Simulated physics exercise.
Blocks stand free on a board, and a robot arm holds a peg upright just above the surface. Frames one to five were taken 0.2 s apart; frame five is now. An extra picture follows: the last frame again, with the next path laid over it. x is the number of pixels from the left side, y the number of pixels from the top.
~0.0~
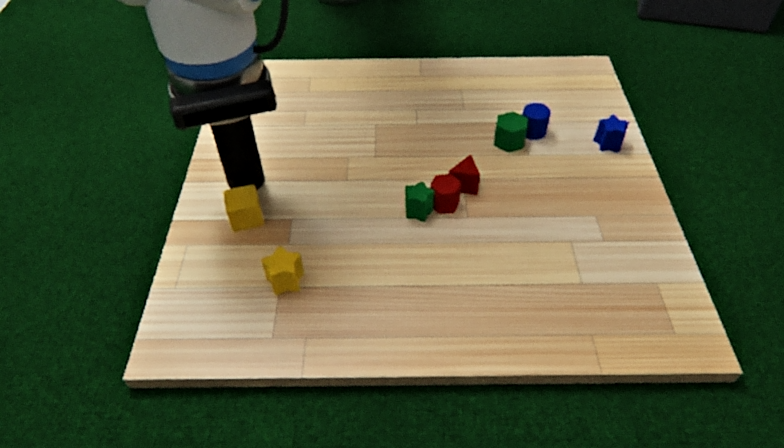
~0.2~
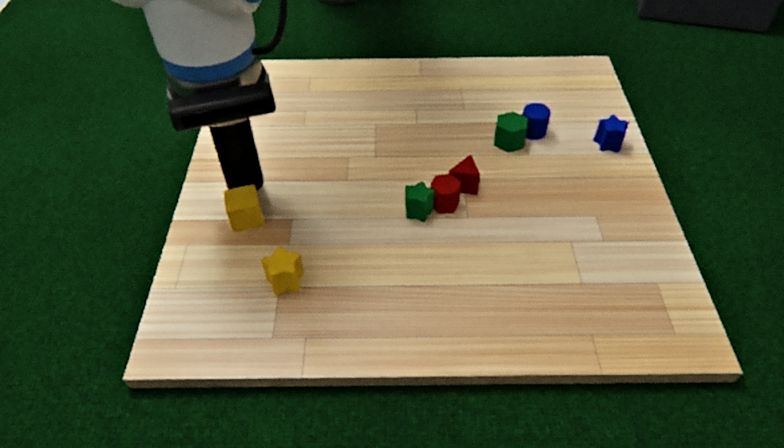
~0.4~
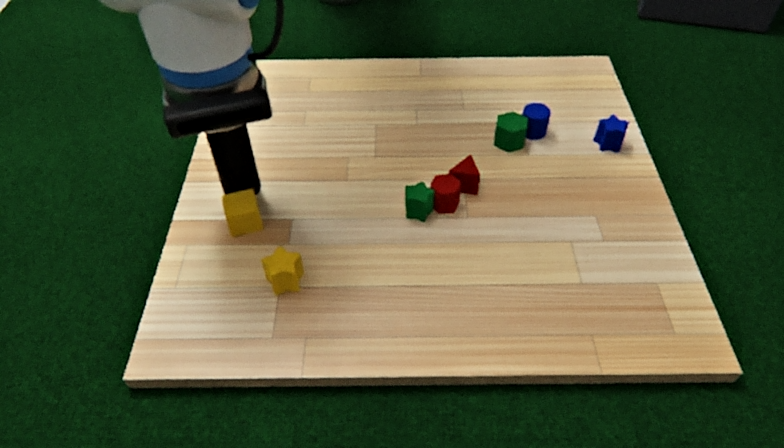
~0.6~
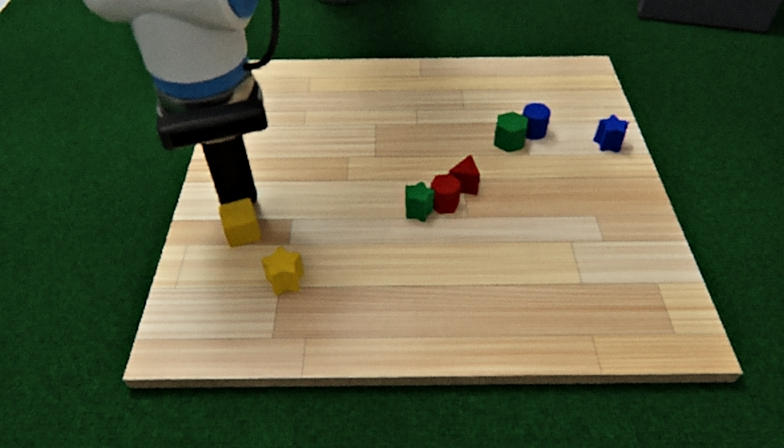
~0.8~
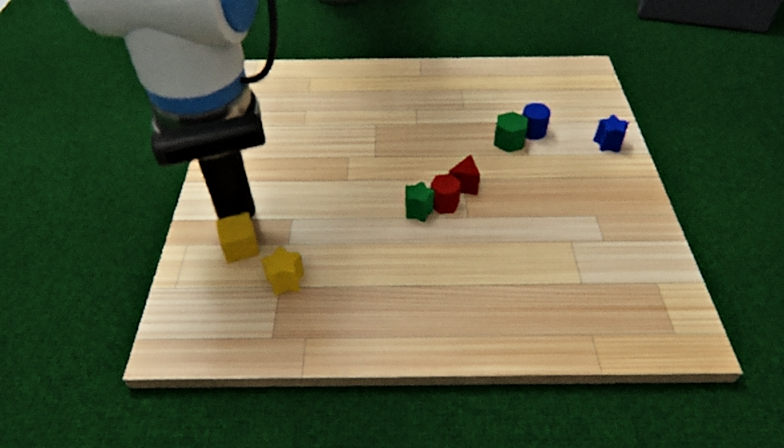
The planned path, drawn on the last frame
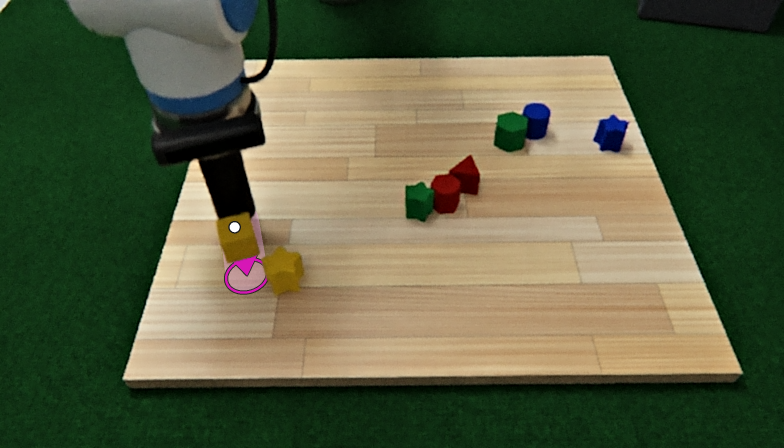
A robot arm with a black peg slowly pushed a yellow cube a short way toward the near edge of a wooden board, bringing it closer to a yellow star, while the other colored blocks stayed still.
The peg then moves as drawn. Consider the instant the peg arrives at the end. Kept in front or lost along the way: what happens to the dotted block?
The block sits ahead of the peg.
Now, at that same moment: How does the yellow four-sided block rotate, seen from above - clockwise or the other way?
Answer: Clockwise.
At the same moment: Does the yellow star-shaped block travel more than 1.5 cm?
Answer: No.
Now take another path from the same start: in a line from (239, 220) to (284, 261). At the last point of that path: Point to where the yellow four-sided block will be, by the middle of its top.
The middle of its top is at (239, 257).
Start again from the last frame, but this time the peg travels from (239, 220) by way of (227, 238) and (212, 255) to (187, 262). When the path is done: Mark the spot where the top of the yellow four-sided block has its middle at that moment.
The centre of its top will be at (232, 252).
Path on the board, from (239, 220) directly to (247, 276); the dot is on the yellow four-sided block.
The first path, step by step. Halfway along, peg at (240, 239); yellow four-sided block at (234, 257), turned 15° clockwise.
At the end, peg at (244, 267); yellow four-sided block at (235, 288), turned 25° clockwise; yellow star-shaped block in place.
